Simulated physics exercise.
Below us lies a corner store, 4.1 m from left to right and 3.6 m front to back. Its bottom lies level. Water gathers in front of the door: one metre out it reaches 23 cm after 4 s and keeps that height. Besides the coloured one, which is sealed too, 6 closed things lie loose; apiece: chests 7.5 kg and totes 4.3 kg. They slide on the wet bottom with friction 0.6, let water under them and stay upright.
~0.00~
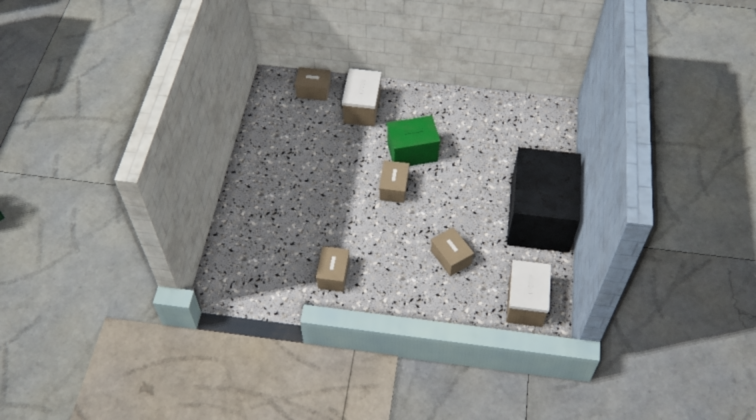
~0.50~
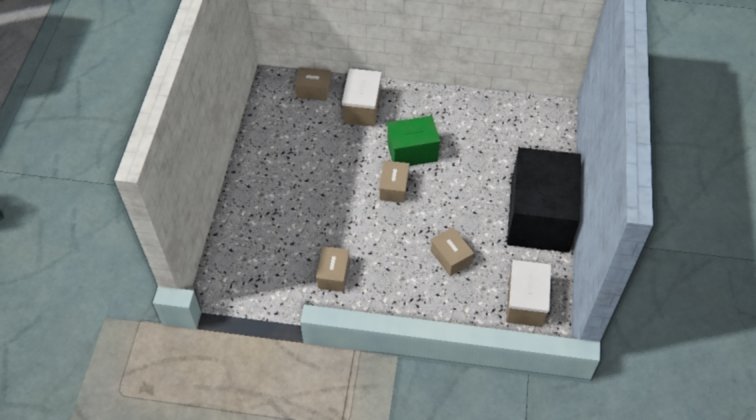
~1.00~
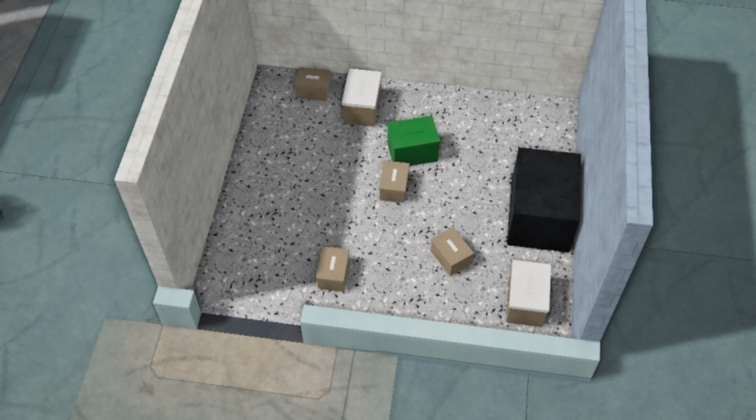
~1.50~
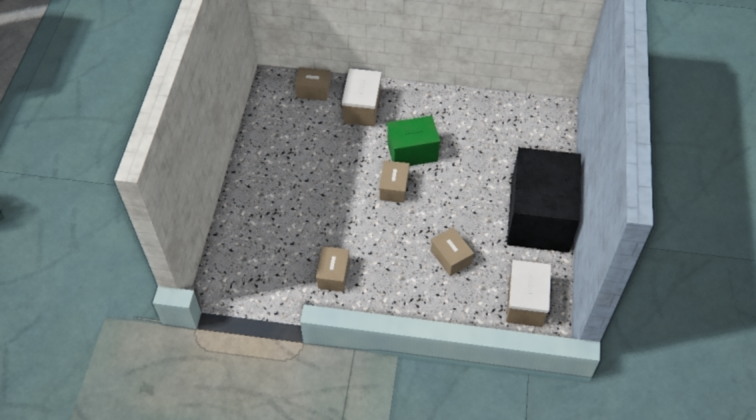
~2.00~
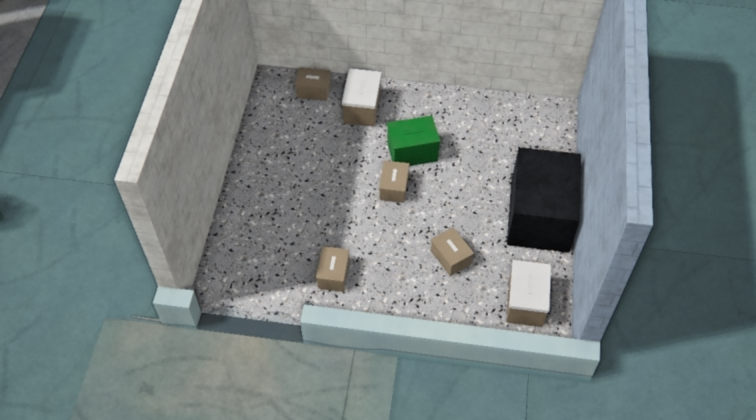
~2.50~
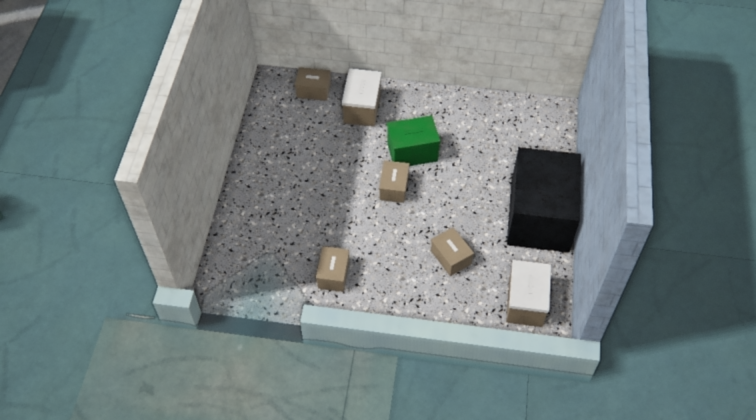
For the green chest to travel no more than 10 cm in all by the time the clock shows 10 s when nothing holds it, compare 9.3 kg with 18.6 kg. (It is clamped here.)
I expect that neither load is enough.
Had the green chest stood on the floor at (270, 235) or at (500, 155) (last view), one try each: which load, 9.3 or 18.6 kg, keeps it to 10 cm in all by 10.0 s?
In that order: Neither holds; neither is enough.
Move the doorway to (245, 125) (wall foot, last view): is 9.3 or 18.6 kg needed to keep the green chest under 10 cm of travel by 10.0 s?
In that case neither weight holds it.
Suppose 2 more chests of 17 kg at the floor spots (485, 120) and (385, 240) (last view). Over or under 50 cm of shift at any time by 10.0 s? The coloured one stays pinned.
In that order: Over, short of it.
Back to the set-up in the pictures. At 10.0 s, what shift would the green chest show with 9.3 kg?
About 120 cm.
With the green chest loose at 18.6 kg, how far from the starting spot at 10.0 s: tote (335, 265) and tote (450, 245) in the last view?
In turn: 50 cm, 5 cm.
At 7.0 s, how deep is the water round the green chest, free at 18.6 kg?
About 5 cm.
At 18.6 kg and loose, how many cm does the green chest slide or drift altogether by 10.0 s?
About 80 cm.
After 3.5 s the green chest would be 0 cm from its start with 9.3 kg and 0 cm from its start with 18.6 kg; 0 cm of water round it then.
After 4.5 s the green chest would be 0 cm from its start with 9.3 kg and 0 cm from its start with 18.6 kg; 1 cm of water round it then.
After 7.0 s the green chest would be 65 cm from its start with 9.3 kg and 0 cm from its start with 18.6 kg; 5 cm of water round it then.
After 10.0 s the green chest would be 114 cm from its start with 9.3 kg and 66 cm from its start with 18.6 kg; 13 cm of water round it then.
